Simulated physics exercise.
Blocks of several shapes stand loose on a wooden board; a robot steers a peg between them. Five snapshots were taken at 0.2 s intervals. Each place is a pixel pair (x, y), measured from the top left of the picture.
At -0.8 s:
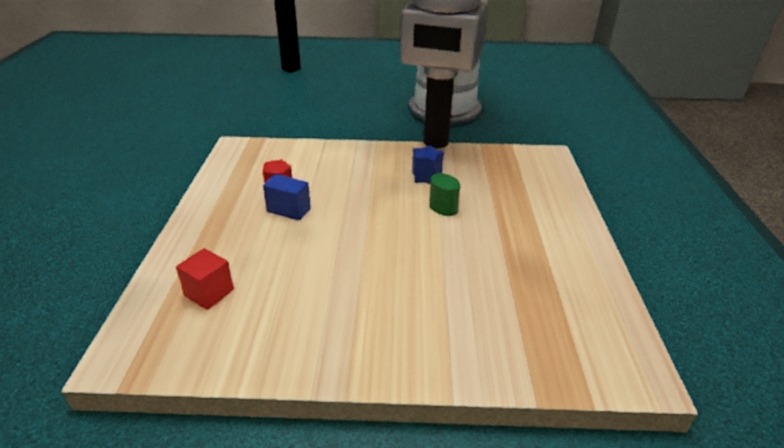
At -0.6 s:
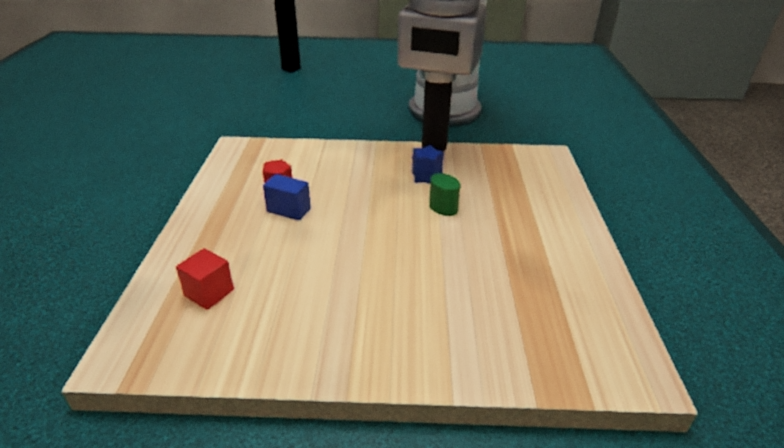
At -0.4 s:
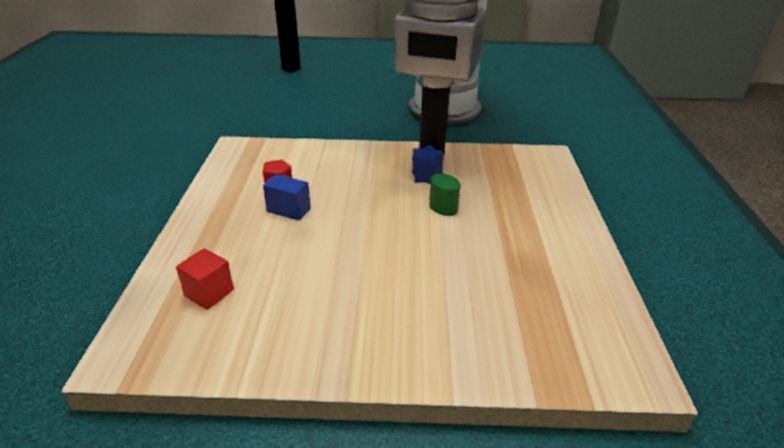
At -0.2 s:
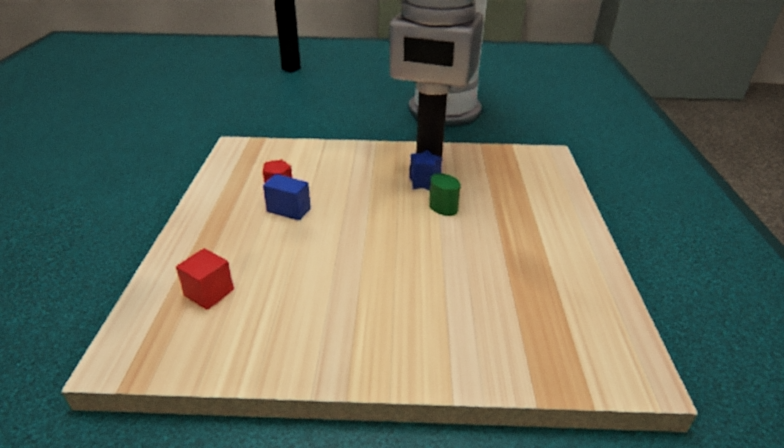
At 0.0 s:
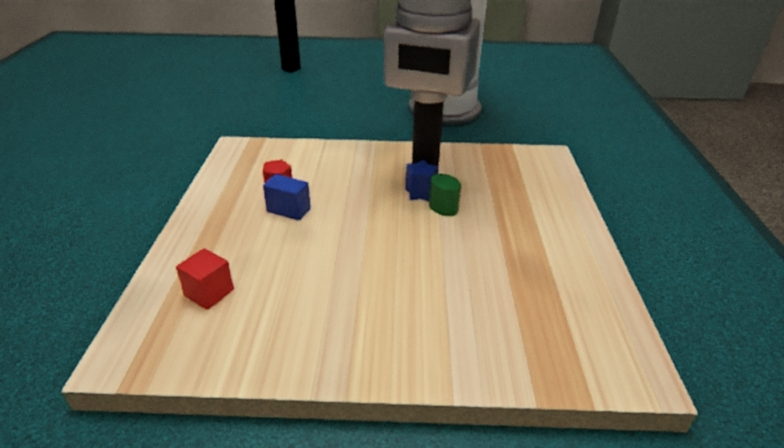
A robot peg moves forward and pushes a small blue block closer beside the green one.
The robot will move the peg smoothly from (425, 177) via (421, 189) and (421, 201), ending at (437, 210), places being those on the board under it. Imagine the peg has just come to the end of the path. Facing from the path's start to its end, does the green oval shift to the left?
Yes
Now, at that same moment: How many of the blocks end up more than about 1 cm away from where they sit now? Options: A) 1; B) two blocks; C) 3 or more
Correct choice: B.
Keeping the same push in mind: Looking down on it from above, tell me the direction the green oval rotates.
It turns round anticlockwise.
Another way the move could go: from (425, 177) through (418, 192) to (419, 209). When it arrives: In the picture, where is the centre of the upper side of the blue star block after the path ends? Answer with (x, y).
Expect it around (415, 197).
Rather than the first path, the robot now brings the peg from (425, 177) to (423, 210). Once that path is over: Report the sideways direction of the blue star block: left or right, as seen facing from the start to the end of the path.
With start-to-end as forward, it shifts right.
The first path, step by step. Halfway along, peg at (419, 187); blue star block at (415, 182), turned 30° anticlockwise.
At the end, peg at (437, 202); blue star block at (417, 193); green oval at (470, 191), turned 30° anticlockwise.
